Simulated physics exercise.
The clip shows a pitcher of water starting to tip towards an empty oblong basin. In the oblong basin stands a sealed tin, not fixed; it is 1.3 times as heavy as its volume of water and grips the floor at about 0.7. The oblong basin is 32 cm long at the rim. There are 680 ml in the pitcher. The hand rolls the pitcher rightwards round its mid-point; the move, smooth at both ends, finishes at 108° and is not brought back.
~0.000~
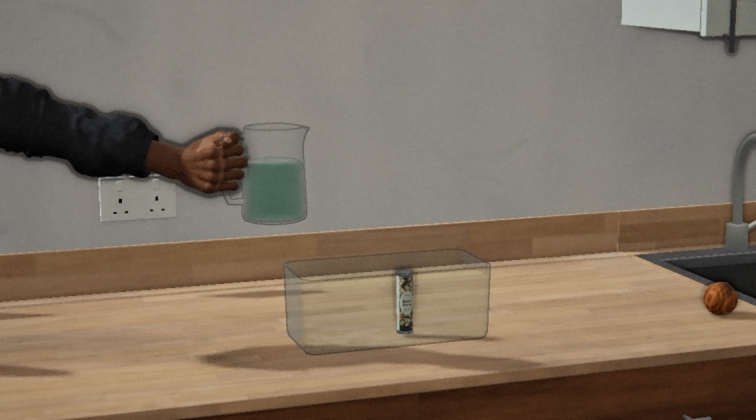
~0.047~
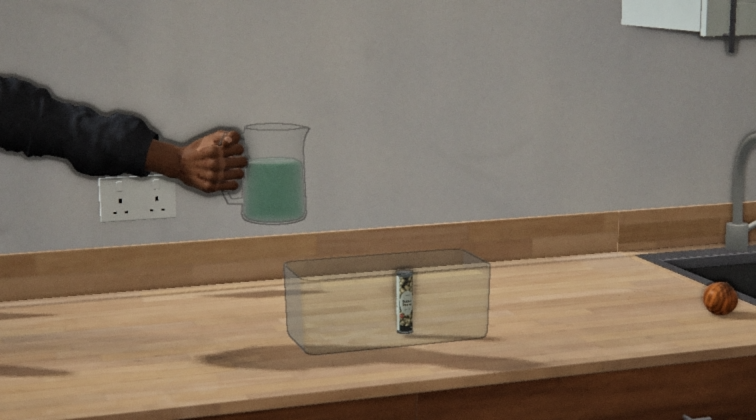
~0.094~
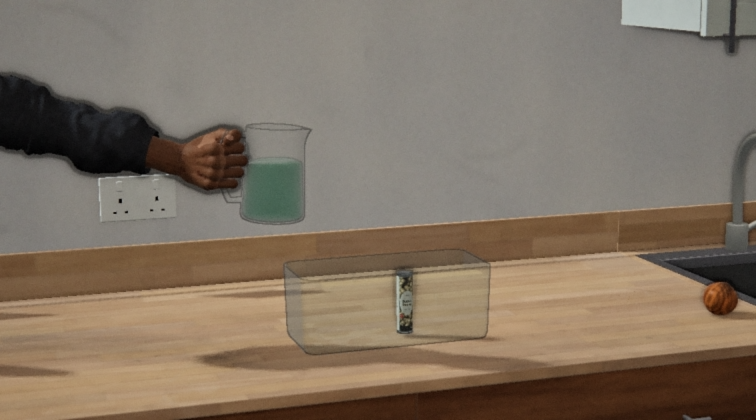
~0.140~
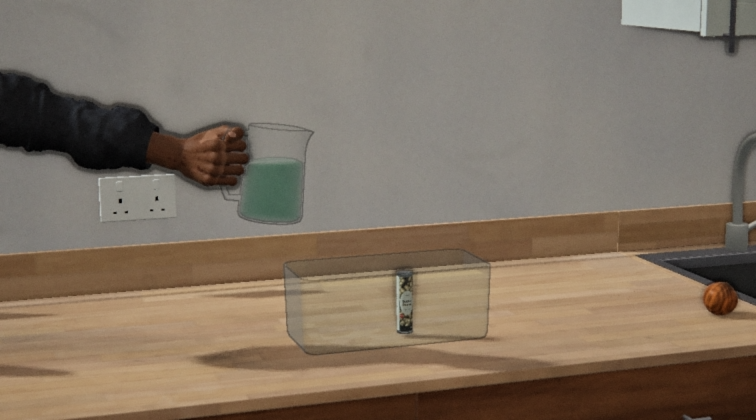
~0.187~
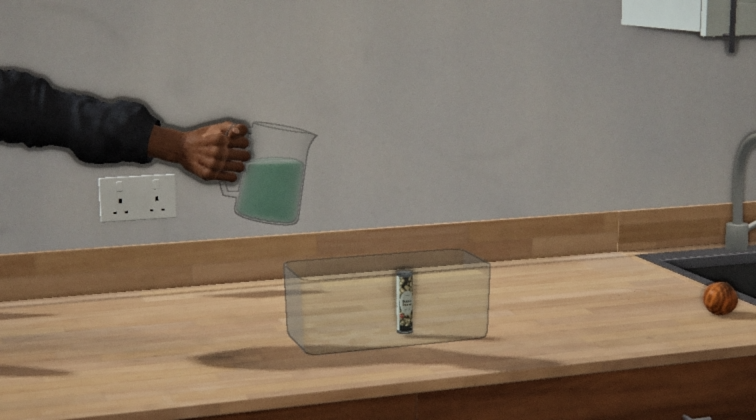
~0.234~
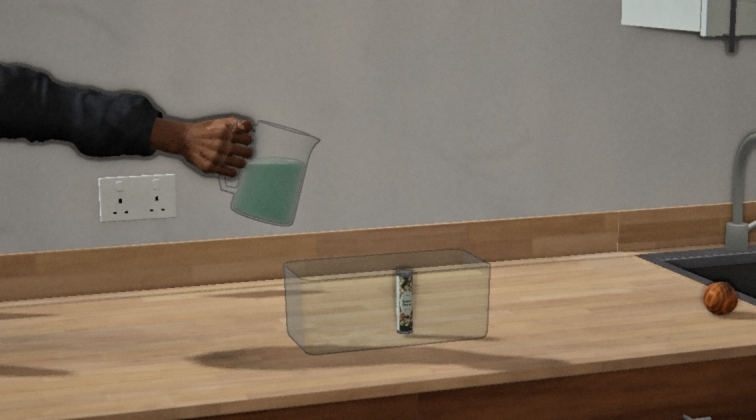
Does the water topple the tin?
The tin remains upright.
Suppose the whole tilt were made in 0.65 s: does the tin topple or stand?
Then it stays up.
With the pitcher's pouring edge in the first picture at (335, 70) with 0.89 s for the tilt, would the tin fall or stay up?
Then it goes over.
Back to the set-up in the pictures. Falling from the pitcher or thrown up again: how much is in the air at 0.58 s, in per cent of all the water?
Some 5 per cent.
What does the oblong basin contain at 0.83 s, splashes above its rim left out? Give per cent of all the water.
Near 30 in a hundred.
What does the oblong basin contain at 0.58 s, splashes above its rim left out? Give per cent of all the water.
Near 0 in a hundred.
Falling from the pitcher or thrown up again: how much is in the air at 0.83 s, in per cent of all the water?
Some 28 per cent.
Then, 0.58 s in, the tilt is 79° and 95 per cent is still to pour; the tin stands where it began.
Then, 0.83 s in, the tilt is 107° and 43 per cent is still to pour; the tin stands where it began.
Then, 1.10 s in, the tilt is 108° and 8 per cent is still to pour; the tin stands where it began.
Then, 1.39 s in, the tilt is 108° and 1 per cent is still to pour; the tin stands where it began.
Finally, the tin stands where it began.
